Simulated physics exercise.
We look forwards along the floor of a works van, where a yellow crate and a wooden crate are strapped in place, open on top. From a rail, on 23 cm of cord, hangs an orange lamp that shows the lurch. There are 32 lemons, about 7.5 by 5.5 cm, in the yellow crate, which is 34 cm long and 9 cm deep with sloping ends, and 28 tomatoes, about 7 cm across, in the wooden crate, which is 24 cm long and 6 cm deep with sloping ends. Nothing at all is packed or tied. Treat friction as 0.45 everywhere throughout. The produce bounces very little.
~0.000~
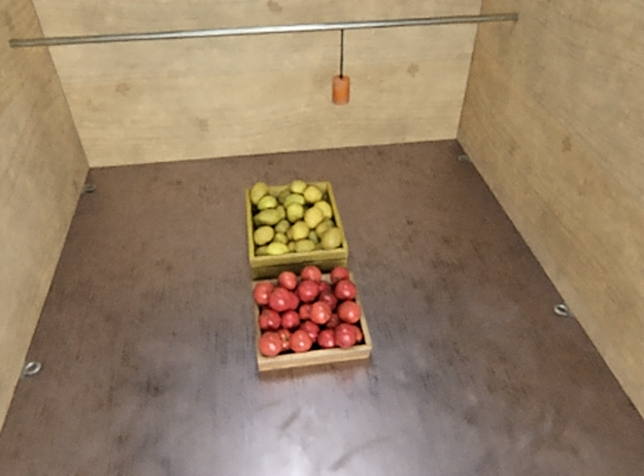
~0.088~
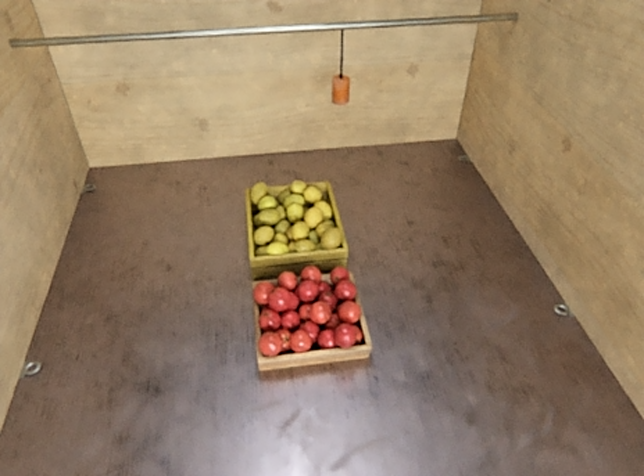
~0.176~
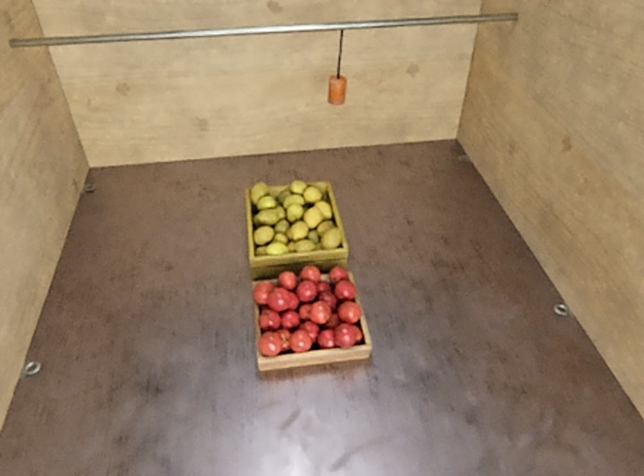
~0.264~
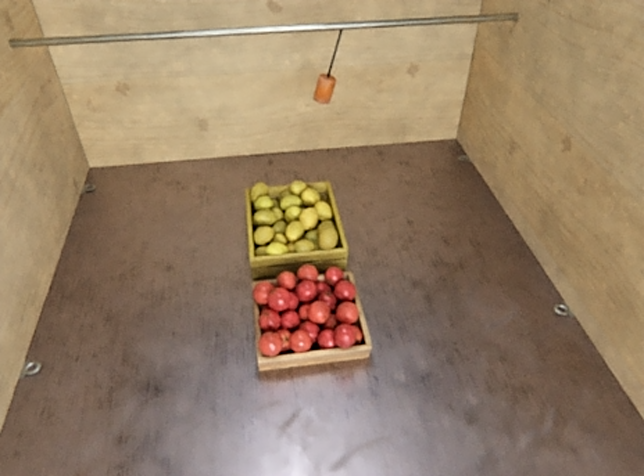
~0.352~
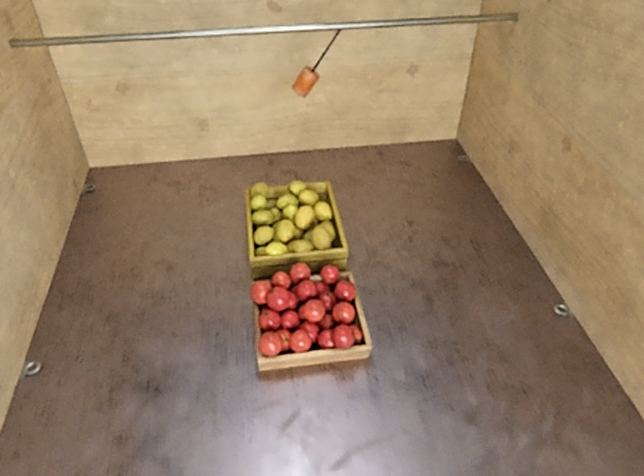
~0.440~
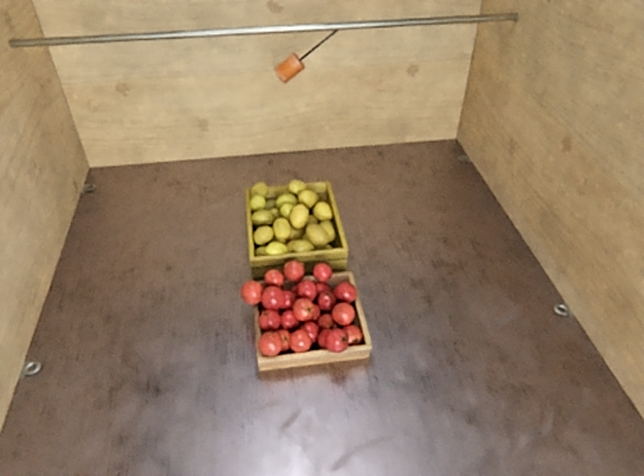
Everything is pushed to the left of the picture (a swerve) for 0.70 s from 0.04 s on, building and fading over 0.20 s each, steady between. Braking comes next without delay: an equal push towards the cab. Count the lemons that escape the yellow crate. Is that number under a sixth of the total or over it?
It will lose a smaller share than one in six.
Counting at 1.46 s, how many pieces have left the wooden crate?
Wooden crate: Roughly 8 out by then.
After 0.70 s, the yellow crate has all 32 and the wooden crate is down by 5 of 28.
After 1.02 s, the yellow crate has all 32 and the wooden crate is down by 6 of 28.
After 1.46 s, the yellow crate has all 32 and the wooden crate is down by 9 of 28.
Final count (at 2.04 s), the yellow crate has all 32 and the wooden crate is down by 9 of 28. Asked share, 0 of 32, 0 per cent.
